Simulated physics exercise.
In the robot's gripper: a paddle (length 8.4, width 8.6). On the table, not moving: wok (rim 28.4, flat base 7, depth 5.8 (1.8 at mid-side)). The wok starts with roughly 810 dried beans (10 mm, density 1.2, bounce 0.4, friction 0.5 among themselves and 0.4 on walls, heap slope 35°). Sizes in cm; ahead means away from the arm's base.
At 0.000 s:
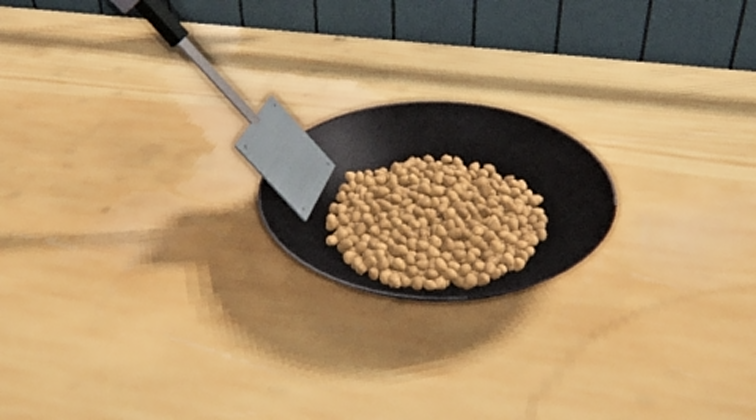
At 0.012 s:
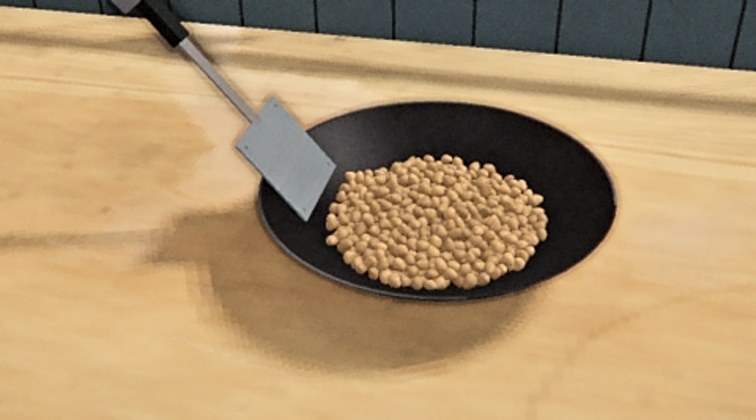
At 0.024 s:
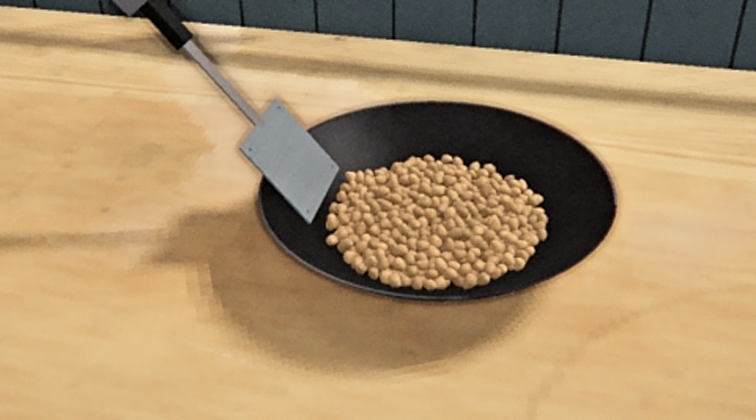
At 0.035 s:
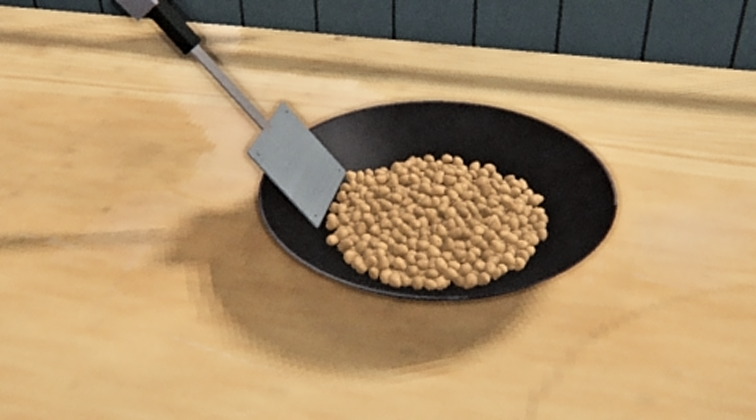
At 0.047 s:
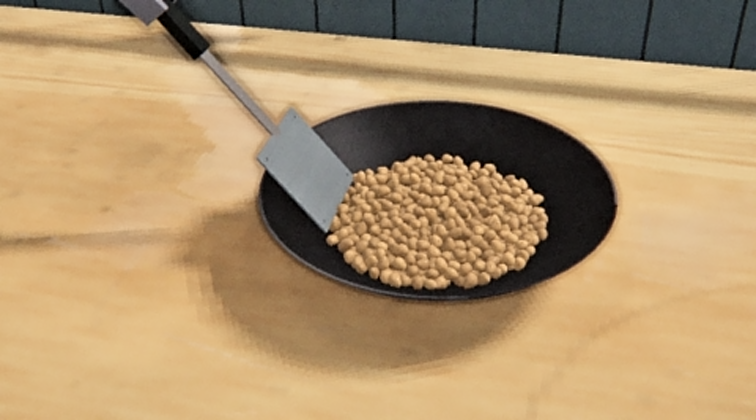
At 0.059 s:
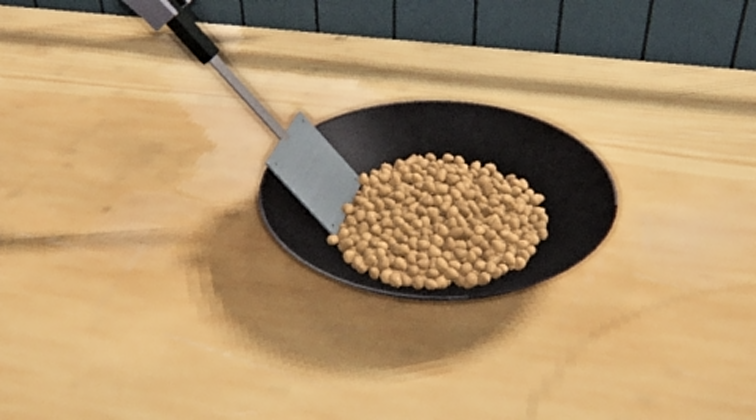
A metal spatula slides slightly right into the edge of the beans in a black wok.
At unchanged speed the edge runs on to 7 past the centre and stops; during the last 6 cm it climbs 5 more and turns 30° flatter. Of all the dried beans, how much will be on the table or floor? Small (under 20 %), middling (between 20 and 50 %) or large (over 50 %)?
On the table or floor the share is small, under 20 %.
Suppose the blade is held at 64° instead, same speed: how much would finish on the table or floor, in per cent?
It would be near 10 per cent.
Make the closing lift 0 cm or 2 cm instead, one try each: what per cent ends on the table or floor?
About 15 and 5 per cent.
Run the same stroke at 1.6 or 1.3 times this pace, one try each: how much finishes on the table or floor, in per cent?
About 25 and 20 per cent.
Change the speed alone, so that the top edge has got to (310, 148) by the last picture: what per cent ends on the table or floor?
About 30 per cent.
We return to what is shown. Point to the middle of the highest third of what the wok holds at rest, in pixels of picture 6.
At about (556, 206).
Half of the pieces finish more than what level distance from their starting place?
Some 6 cm.
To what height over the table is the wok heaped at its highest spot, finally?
About 8.0 cm.
By 0.15 s, sloping 50°, highest piece 6 above the table; 807 in the wok.
By 0.23 s, sloping 39°, highest piece 7 above the table; 806 in the wok, 1 on the blade or in flight.
By 0.48 s, sloping 20°, highest piece 8 above the table; 742 in the wok, 38 on the table or floor, 27 on the blade or in flight.
By 1.53 s, sloping 20°, highest piece 8 above the table; 737 in the wok, 70 on the table or floor.
Final count, 737 in the wok, 70 on the table or floor. That is 9 % on the table or floor.
